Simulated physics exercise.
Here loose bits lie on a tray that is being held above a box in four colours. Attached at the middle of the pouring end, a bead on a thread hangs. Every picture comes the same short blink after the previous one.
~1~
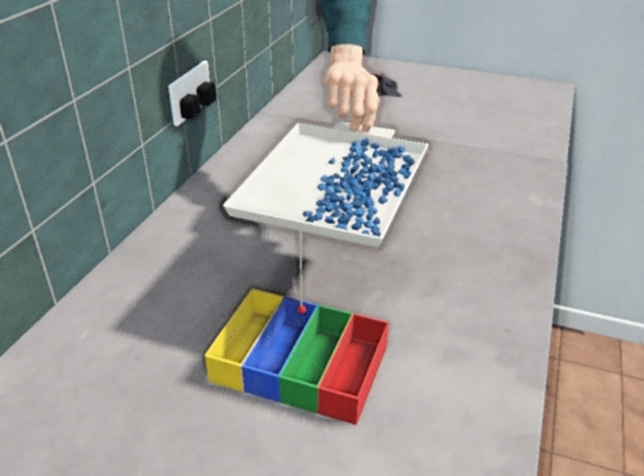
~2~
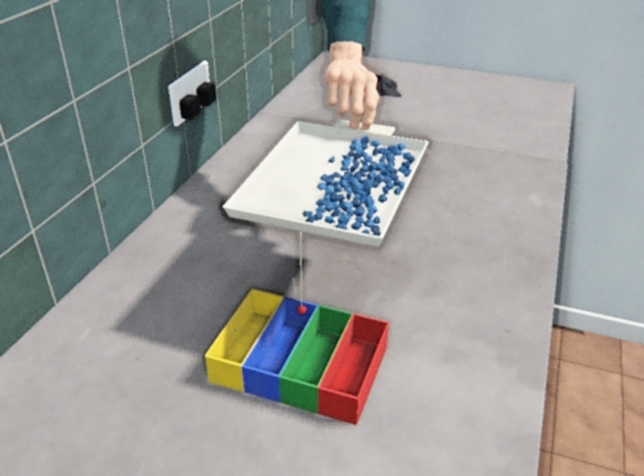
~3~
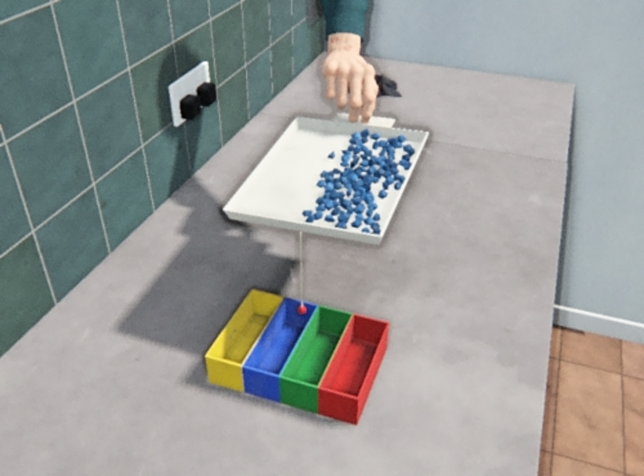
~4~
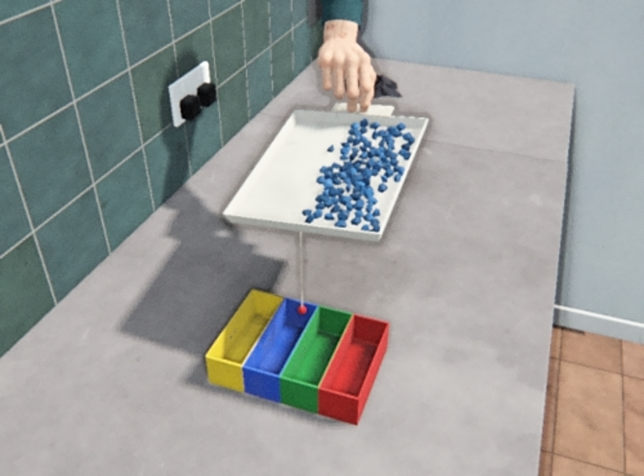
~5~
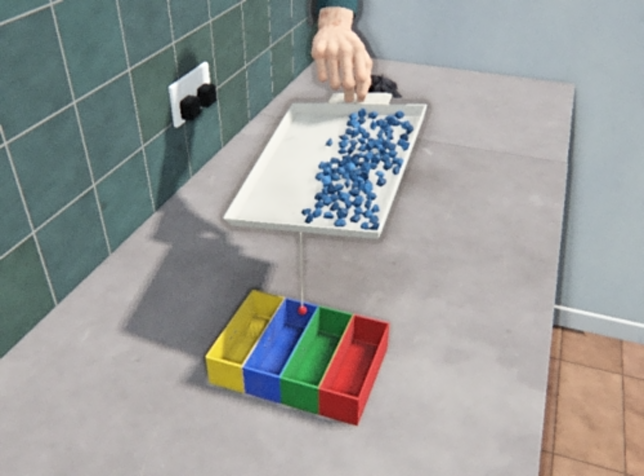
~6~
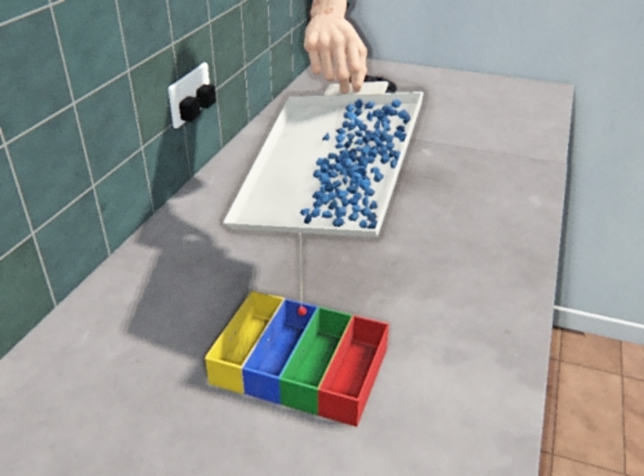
On a grey counter beside a green tiled wall, a hand holds a white tray of small blue stones above a box with yellow, blue, green and red compartments, then gradually raises the tray's far end, slightly lowering its left side.
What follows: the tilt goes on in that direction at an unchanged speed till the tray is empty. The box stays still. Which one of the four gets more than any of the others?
Most: Yellow.
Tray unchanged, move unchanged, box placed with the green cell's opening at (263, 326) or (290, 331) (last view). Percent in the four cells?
100 per cent, then 80 per cent.
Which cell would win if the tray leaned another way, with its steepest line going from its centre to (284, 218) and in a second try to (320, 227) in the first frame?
Case 1 goes to the yellow one, case 2 to that red cell.
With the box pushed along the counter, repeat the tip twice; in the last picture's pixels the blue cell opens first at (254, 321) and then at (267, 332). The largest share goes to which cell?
Taking the two placings in order, you'd get the cell in yellow and then that yellow cell.
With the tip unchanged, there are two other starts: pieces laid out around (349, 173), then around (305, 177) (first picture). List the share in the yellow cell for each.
40 and 40 per cent.
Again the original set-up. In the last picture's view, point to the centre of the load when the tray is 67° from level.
The middle of the load sits near (248, 228).
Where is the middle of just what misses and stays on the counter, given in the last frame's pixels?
I'd mark it at about (203, 339).
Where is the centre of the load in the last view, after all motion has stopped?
The centre comes to rest near (228, 340).
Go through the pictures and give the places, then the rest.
The first picture shows corners of the pouring end at (229, 204) and (379, 235), level; middle of the load at (364, 183), aquarium stones; bead on its thread at (302, 310); yellow cell at (225, 371); blue cell at (261, 381); green cell at (299, 392); red cell at (338, 403).
The second picture shows corners of the pouring end at (229, 205) and (379, 235), level; middle of the load at (364, 182).
The third picture shows corners of the pouring end at (229, 208) and (378, 233), tipped barely, lowest at the left corner; middle of the load at (364, 178).
The fourth picture shows corners of the pouring end at (228, 212) and (377, 231), tipped a little, lowest at the left corner; middle of the load at (364, 171).
The fifth picture shows corners of the pouring end at (229, 216) and (376, 229), tipped clearly, lowest at the left corner; middle of the load at (362, 164).
The sixth picture shows corners of the pouring end at (228, 220) and (374, 227), tipped clearly, lowest at the left corner; middle of the load at (360, 159); yellow cell at (225, 373); blue cell at (261, 383); green cell at (299, 394); red cell at (338, 405).
Soon, tray tipped steeply; about two thirds on the tray; about a third falling or outside the box.
A while on, tray tipped past a quarter turn; about a third in the yellow cell; a stray few in the blue cell; about two thirds falling or outside the box.
Towards the end, tray tipped past a quarter turn; about a third in the yellow cell; a stray few in the blue cell; about two thirds falling or outside the box.
Finally, tray tipped past a quarter turn; about a third in the yellow cell; a stray few in the blue cell; none in the red cell; none in the green cell; about two thirds outside the box.
